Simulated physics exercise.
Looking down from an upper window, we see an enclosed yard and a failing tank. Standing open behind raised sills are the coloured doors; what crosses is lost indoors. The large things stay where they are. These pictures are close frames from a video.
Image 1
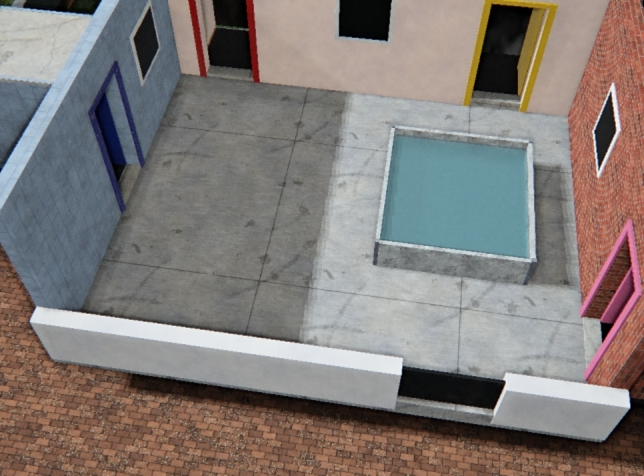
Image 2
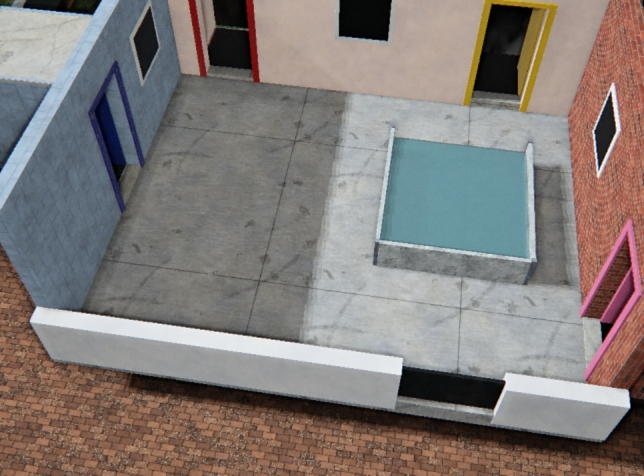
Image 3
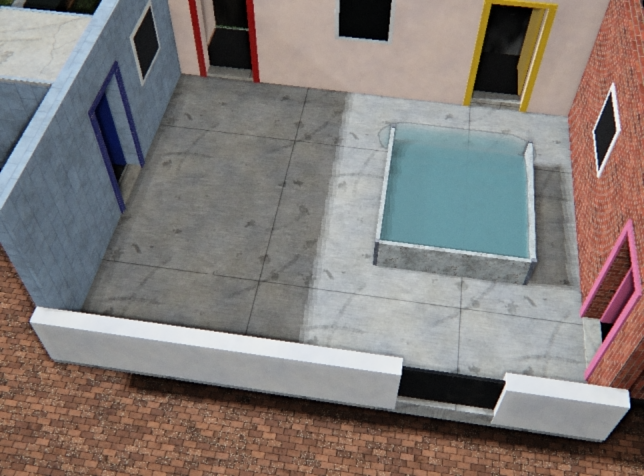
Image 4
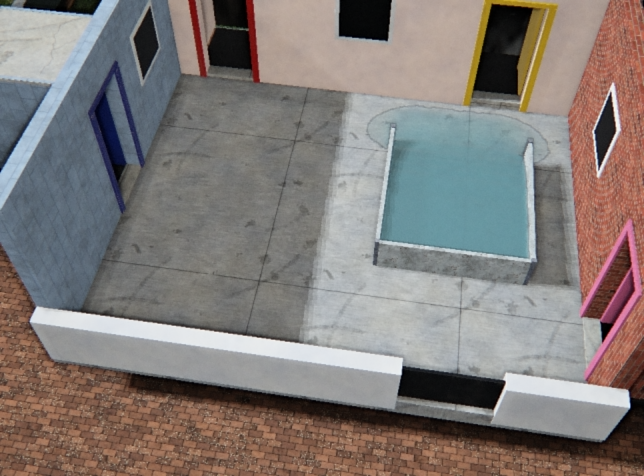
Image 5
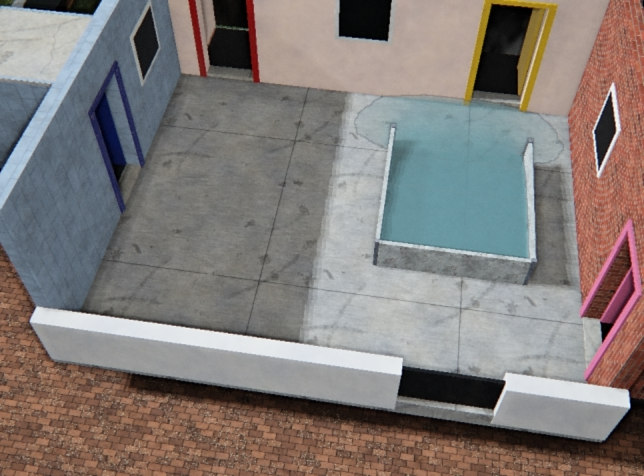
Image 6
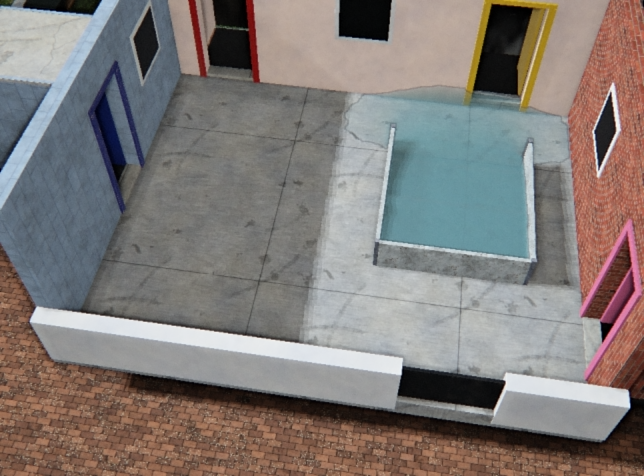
Water pours from the tank's open far side and spreads across the pale paving around it.
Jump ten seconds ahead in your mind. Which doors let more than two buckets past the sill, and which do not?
Here is the split: The pink door lets more through; the yellow door lets more through; the blue door keeps it to two or fewer; the red door keeps it to two or fewer.
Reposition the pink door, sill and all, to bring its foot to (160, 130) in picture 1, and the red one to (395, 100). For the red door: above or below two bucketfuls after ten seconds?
What follows is that the red door gets beyond it.
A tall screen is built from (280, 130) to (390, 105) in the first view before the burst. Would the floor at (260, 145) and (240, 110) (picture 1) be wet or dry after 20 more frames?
As listed: Under water, wet.
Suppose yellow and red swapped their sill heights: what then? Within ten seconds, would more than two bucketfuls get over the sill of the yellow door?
My guess is that yellow crosses the mark.
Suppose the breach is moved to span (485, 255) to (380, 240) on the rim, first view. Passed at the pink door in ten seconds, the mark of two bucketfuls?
In short: The pink door floods.
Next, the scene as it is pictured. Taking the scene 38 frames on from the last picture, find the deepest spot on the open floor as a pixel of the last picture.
Estimated pixel: (563, 409).
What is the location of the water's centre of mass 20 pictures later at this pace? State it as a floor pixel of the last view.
I'd put it at around (426, 158).
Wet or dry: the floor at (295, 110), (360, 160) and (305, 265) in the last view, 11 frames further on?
In turn, the points end up soaked, high and dry and high and dry.
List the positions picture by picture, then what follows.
The tank at (457, 192) is whole and still, in the first picture.
Water pours out on the tank's far side and has run to a hidden place, in the second picture.
Water pours out on the tank's far side and has run to (389, 129), in the third picture.
The front is at (384, 117), out from the gap on the tank's far side, in the fourth picture.
Water pours out on the tank's far side and has run to (532, 113), in the fifth picture.
Water pours out on the tank's far side and has run to (552, 115), in the sixth picture.
A moment on, water covers 15 % of the floor; the pink door not reached, the yellow door over two buckets in, the blue door not reached, the red door not reached.
Next, water covers 25 % of the floor; the pink door not reached, the yellow door far over two buckets in, the blue door not reached, the red door wet at the sill, nothing in.
Then, water covers 45 % of the floor; the pink door wet at the sill, nothing in, the yellow door far over two buckets in, the blue door not reached, the red door wet at the sill, nothing in.
Later, water covers 75 % of the floor; the pink door under two buckets in, the yellow door far over two buckets in, the blue door wet at the sill, nothing in, the red door under two buckets in.
In the end, water covers 95 % of the floor; the pink door over two buckets in, the yellow door far over two buckets in, the blue door wet at the sill, nothing in, the red door under two buckets in.
